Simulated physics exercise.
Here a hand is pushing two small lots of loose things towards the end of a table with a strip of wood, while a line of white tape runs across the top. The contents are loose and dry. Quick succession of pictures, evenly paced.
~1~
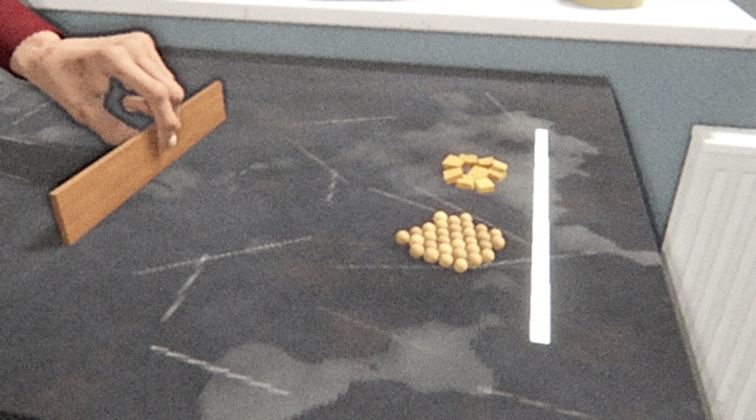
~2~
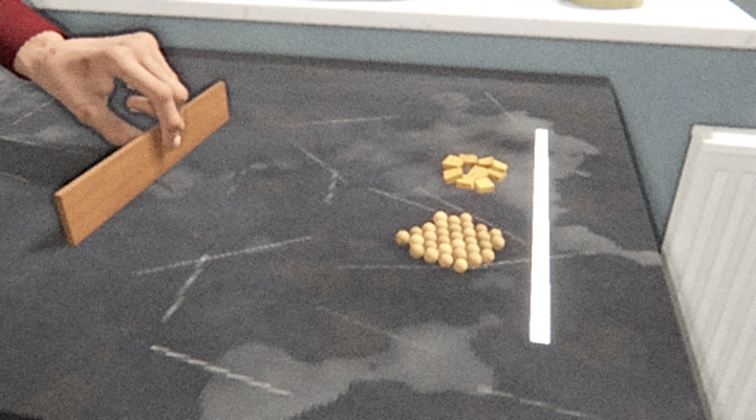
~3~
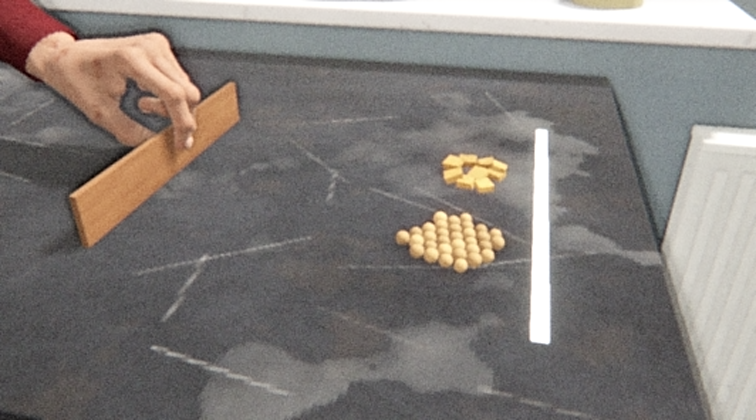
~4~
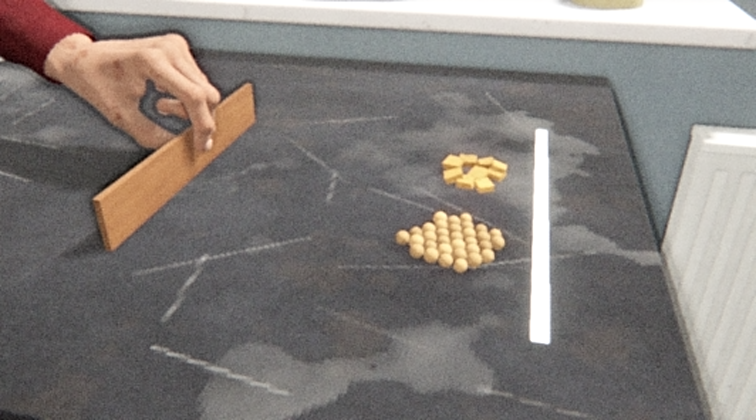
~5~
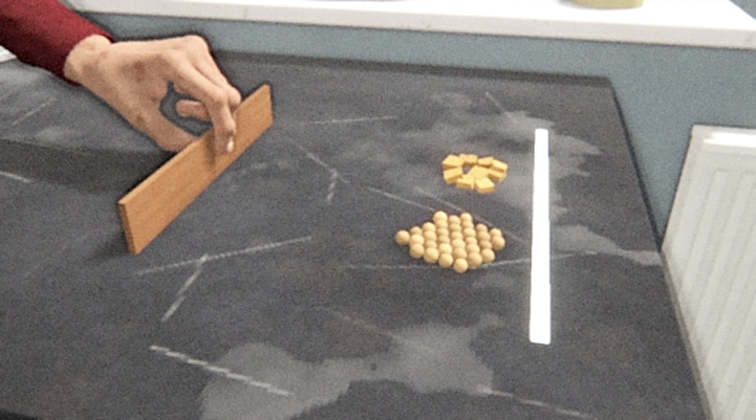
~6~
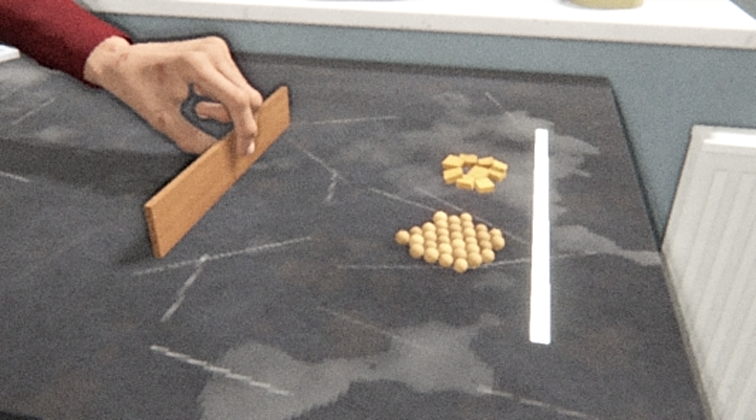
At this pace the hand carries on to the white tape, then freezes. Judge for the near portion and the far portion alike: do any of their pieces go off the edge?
Near portion: Spillage; far portion: No spillage.
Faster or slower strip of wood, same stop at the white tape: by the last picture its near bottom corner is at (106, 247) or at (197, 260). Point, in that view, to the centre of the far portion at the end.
About (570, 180), then about (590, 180).
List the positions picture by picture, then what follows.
The first picture shows strip of wood (76, 206), at rest; white tape (542, 137), about a palm's width from the edge; edge at (651, 225); near portion (456, 239), some round wooden beads; far portion (482, 166), a few cereal squares.
The second picture shows strip of wood (80, 207); far portion (482, 166).
The third picture shows strip of wood (94, 209); near portion (456, 239).
The fourth picture shows strip of wood (117, 212); far portion (482, 166).
The fifth picture shows strip of wood (141, 215); near portion (456, 239).
The sixth picture shows strip of wood (166, 218); white tape (542, 137); edge at (651, 225); near portion (456, 239); far portion (482, 166).
Then, 0.42 s later than the last frame, strip of wood still moving, near (391, 149); near portion all on the table, its front near (497, 243); far portion all on the table, its front near (499, 168).
Then, 0.86 s later than the last frame, strip of wood stopped at the white tape; near portion all on the table, its front near (659, 329); far portion all on the table, its front near (594, 180).
Then, 1.14 s later than the last frame, strip of wood stopped at the white tape; near portion roughly half over the edge; far portion all on the table, its front near (597, 181).
When it is over, strip of wood stopped at the white tape; near portion every one over the edge; far portion all on the table, its front near (597, 181).
